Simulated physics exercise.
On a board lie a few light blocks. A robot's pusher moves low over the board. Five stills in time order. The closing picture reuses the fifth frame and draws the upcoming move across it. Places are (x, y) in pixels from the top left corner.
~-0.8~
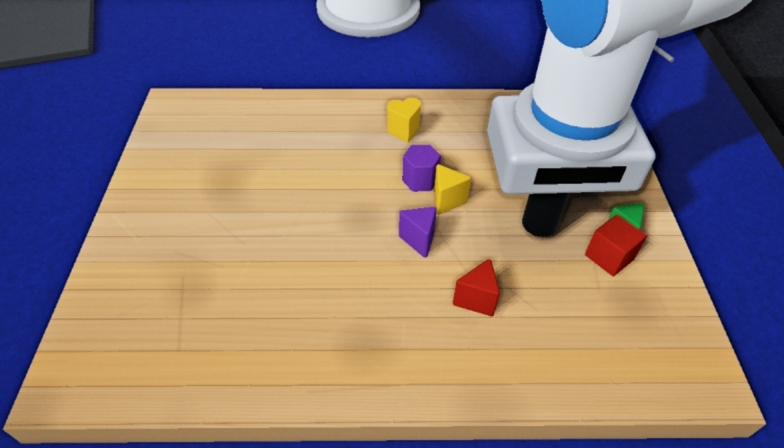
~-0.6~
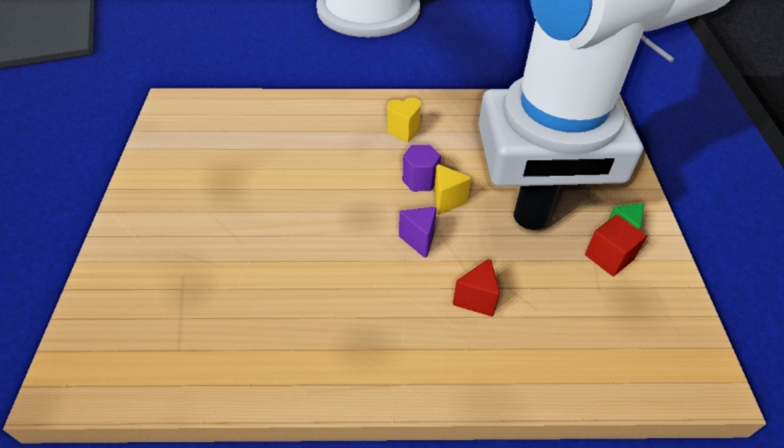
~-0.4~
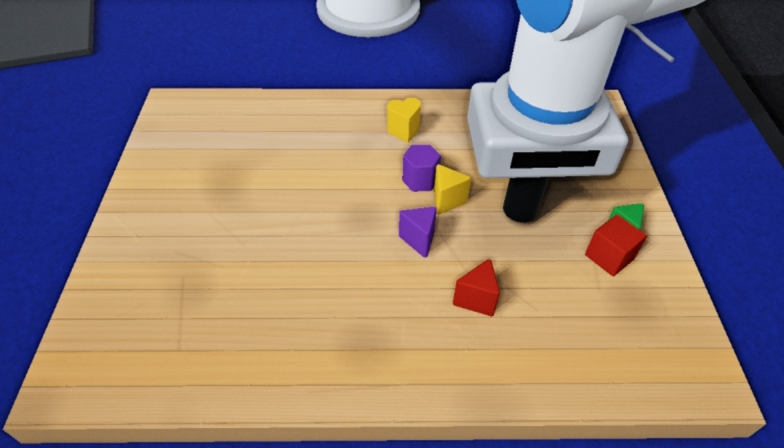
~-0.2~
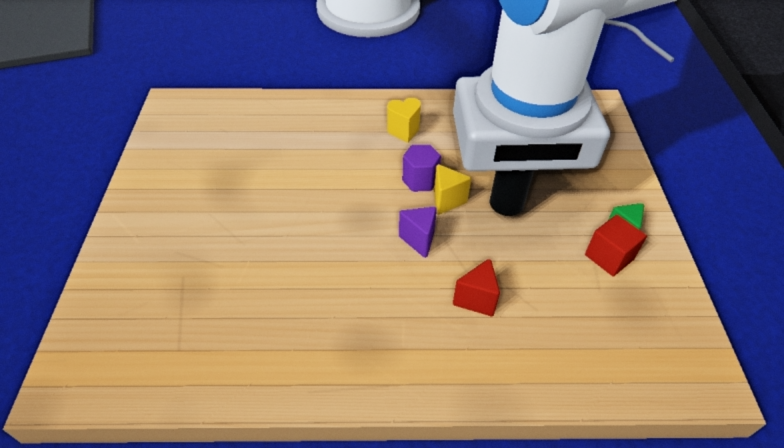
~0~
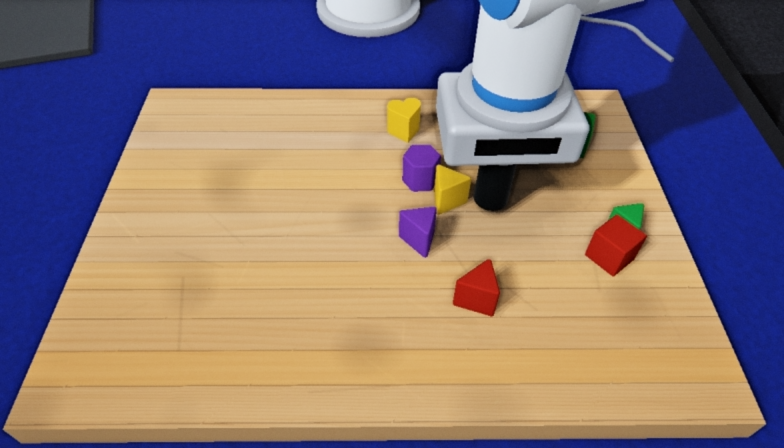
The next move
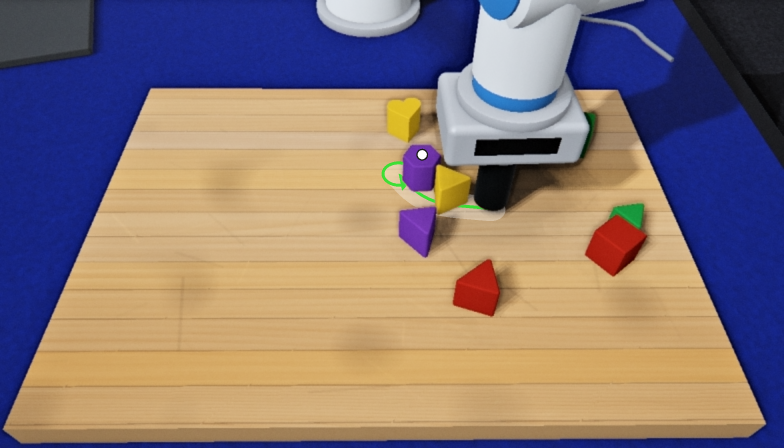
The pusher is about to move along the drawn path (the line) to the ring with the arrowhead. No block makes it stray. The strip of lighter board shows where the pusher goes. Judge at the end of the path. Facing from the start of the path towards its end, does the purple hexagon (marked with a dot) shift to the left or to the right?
To the path's right.
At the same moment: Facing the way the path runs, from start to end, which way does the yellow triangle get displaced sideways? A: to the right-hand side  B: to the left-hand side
The answer is B.
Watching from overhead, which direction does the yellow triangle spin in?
It spins against the clock.
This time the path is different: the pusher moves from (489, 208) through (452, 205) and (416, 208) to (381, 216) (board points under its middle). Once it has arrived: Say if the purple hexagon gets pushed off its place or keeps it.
That block is going to get moved.
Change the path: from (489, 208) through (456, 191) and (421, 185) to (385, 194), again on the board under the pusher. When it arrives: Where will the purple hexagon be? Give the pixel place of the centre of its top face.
At the end it should sit near (378, 146).
The drawn path runs from (489, 208) through (452, 205) and (420, 194) to (399, 174); the dot is on the purple hexagon.
The first path, step by step. One third of the way, pusher (453, 196); purple hexagon (411, 153), turned 40° clockwise; yellow triangle (422, 176), turned 25° anticlockwise.
Two thirds of the way, pusher (420, 184); purple hexagon (403, 147), turned 70° clockwise; yellow triangle (391, 170), turned 50° anticlockwise.
At the end, pusher (399, 164); purple triangle not moved; purple hexagon (390, 127), turned 95° clockwise; yellow triangle (381, 165), turned 95° anticlockwise.
